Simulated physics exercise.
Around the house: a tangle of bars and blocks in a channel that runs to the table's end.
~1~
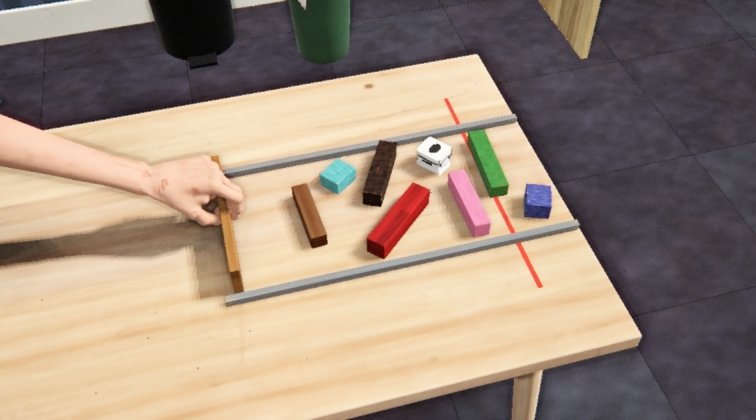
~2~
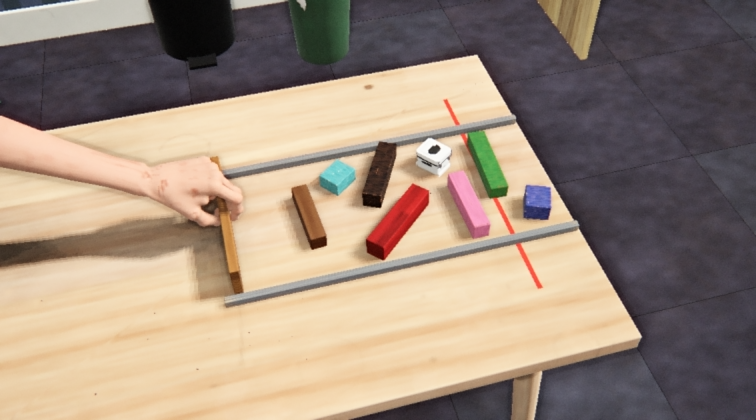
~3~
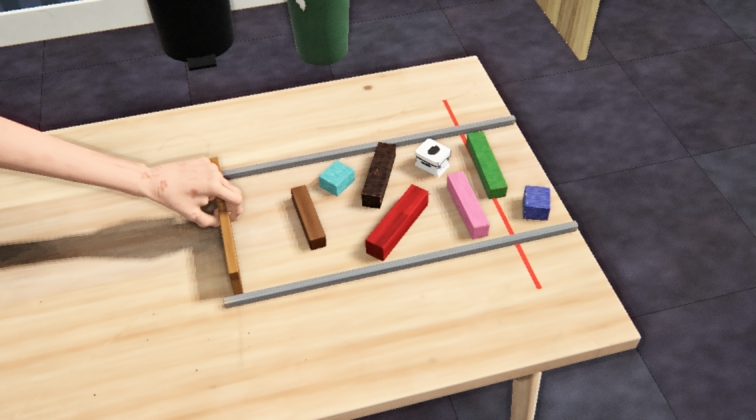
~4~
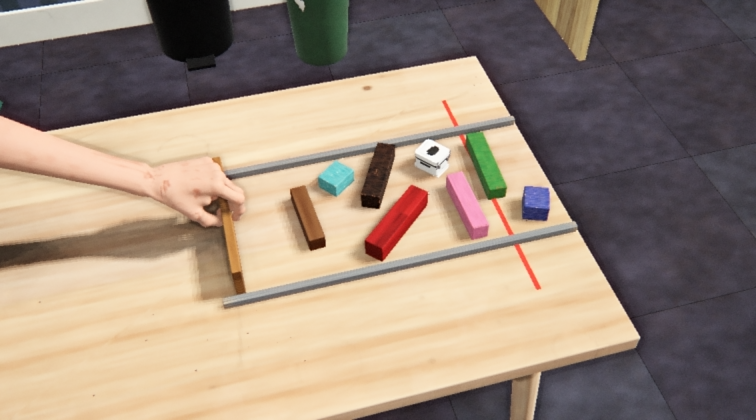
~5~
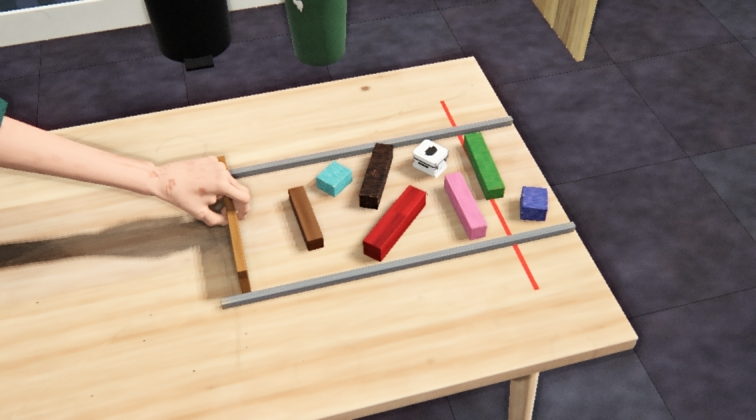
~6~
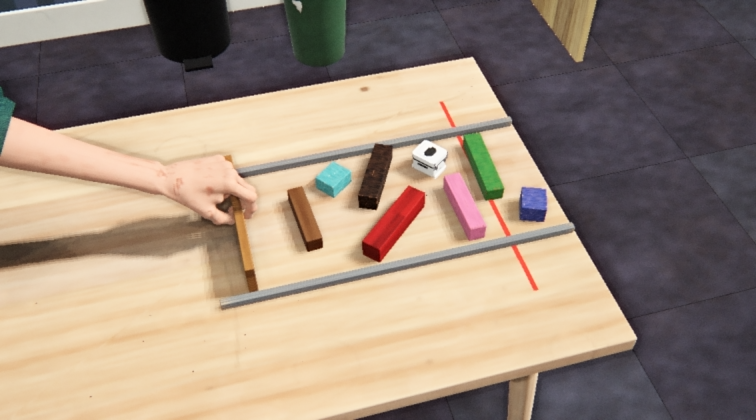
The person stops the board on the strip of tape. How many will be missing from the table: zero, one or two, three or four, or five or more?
The number that fall off is one or two.
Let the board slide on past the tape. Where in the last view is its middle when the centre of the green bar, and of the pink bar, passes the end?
Its middle is around (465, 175) and around (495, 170).
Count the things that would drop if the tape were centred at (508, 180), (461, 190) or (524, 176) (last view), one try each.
In that order 4, 0 and 6.
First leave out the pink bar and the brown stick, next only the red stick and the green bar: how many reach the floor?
Fallen: 1, and 0 in the other try.
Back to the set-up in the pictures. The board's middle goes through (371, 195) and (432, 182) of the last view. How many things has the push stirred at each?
By then 4, and 7.
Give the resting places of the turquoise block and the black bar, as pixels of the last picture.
About (475, 141), and the other about (501, 151).
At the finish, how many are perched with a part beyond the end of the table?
Overhanging: 3.
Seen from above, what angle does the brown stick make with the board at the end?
Roughly 0° out of line.
A little later, none off yet; blue block at rest near (533, 204); green bar at rest near (483, 166); pink bar at rest near (464, 206).
Next, none off yet; blue block at rest near (533, 204); green bar moving near (490, 165); pink bar shifted a little near (480, 204).
When it is over, the number that fall off is one or two; down, green bar.
